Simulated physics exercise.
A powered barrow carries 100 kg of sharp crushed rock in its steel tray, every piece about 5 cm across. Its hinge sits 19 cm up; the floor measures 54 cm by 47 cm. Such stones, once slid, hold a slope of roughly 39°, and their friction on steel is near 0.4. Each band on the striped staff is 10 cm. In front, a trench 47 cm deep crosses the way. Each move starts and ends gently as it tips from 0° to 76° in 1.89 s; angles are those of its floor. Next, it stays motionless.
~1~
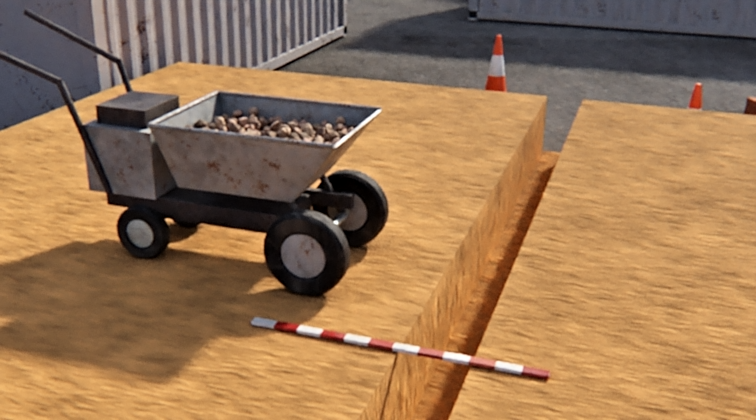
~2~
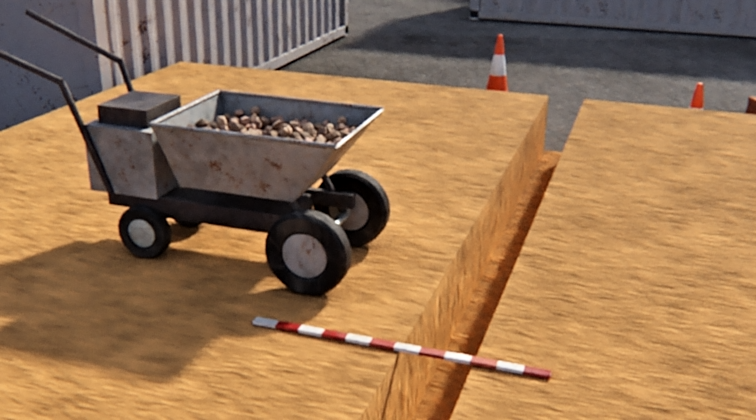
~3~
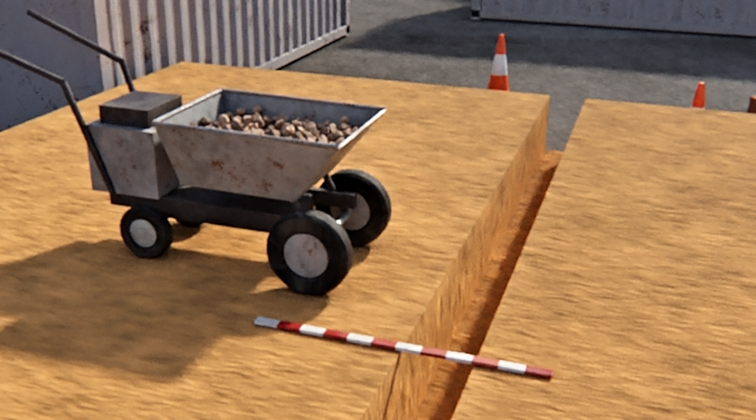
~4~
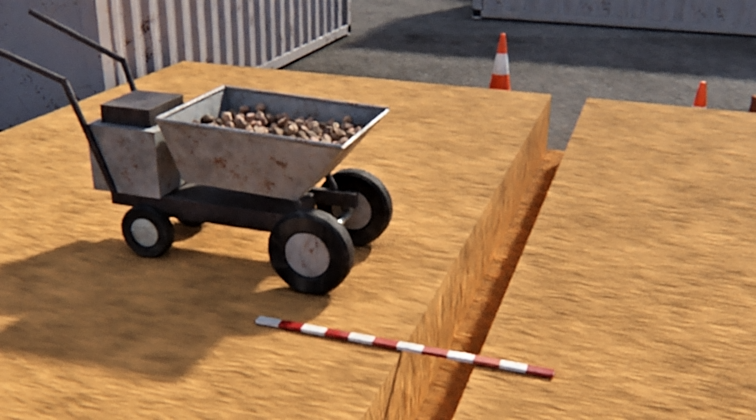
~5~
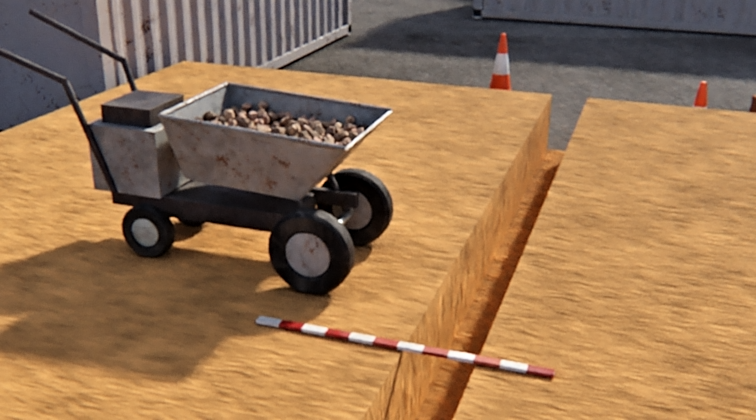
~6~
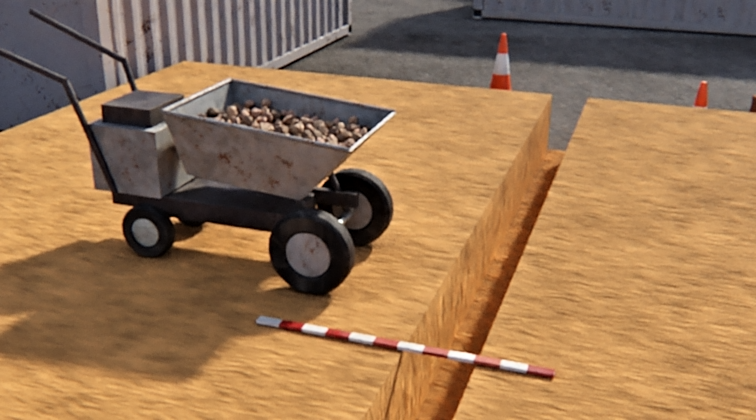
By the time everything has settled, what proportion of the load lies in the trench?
About 97 percent of the load.
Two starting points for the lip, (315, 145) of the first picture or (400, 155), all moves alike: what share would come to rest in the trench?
From the first place around 100 per cent, from the other around 15.
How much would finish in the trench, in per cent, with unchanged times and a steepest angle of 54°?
Roughly 0% would end there.
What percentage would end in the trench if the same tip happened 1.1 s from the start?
Close to 90 percent, then.
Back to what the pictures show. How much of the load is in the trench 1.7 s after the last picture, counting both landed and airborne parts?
By that moment, roughly 40 per cent of the load.
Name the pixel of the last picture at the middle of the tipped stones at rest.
Middle at around (474, 358), I'd say.
Then, 1.1 s after the last picture the floor is at 64°, 100 % in the tray; the foremost stones are at (425, 225).
Then, 1.7 s after the last picture the floor is at 76°, 59 % in the tray, 40 % in the trench, 1 % past the trench; the foremost stones are at (521, 275).
Then, 2.0 s after the last picture the floor is at 76°, 26 % in the tray, 71 % in the trench, 3 % past the trench; the foremost stones are at (576, 299).
Then, 4.0 s after the last picture the floor is at 76°, 0 % in the tray, 97 % in the trench, 3 % past the trench; the foremost stones are at (584, 301).
